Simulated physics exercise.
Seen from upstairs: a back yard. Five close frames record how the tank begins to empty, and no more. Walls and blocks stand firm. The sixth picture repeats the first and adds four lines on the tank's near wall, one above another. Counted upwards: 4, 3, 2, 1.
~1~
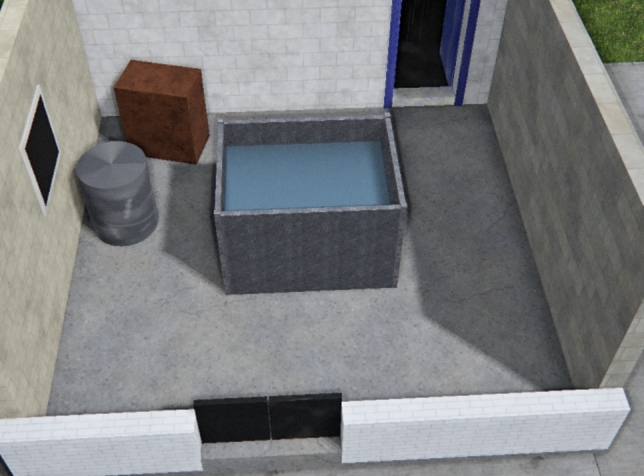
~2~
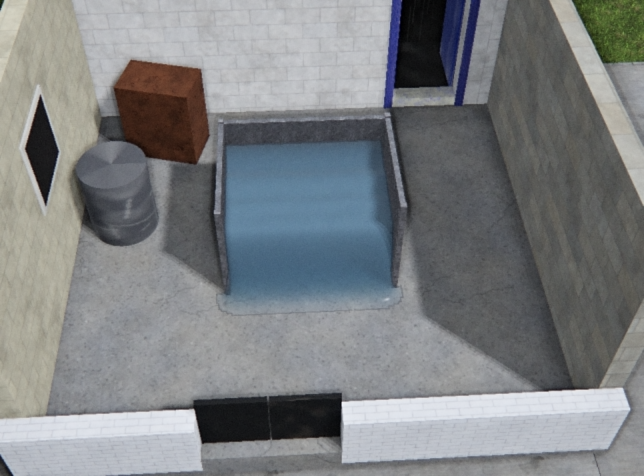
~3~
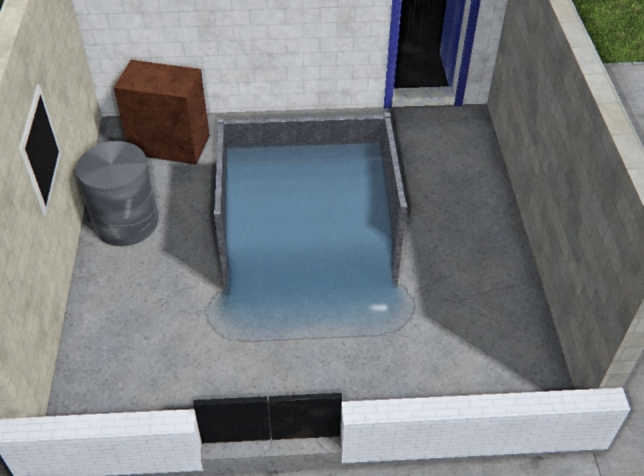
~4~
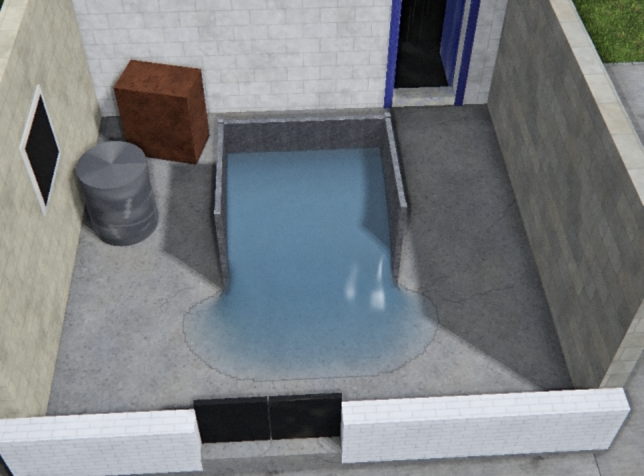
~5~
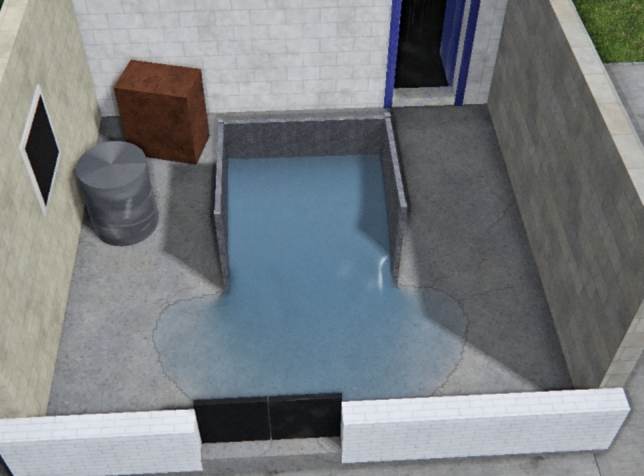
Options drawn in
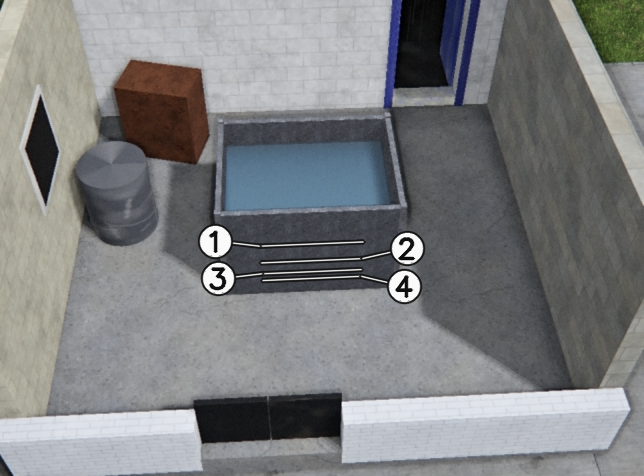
Water poured out of the open front of a grey tank in a walled back yard, then spread across the concrete in a widening puddle that reached the front wall by the black gate.
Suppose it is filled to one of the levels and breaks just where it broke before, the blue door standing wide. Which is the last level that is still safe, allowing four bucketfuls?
Choose 1.
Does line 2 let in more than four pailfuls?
No, that is safe.
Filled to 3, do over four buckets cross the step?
No, not at all.
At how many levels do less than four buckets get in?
All of them.
On the marked copy, 1 at (311, 244); 2 at (311, 260); 3 at (311, 271); 4 at (312, 278); from the bottom up 4, 3, 2, 1.
With 1, a bucket or two gets in.
With 2, nothing gets over.
With 3, nothing gets over.
With 4, nothing gets over.
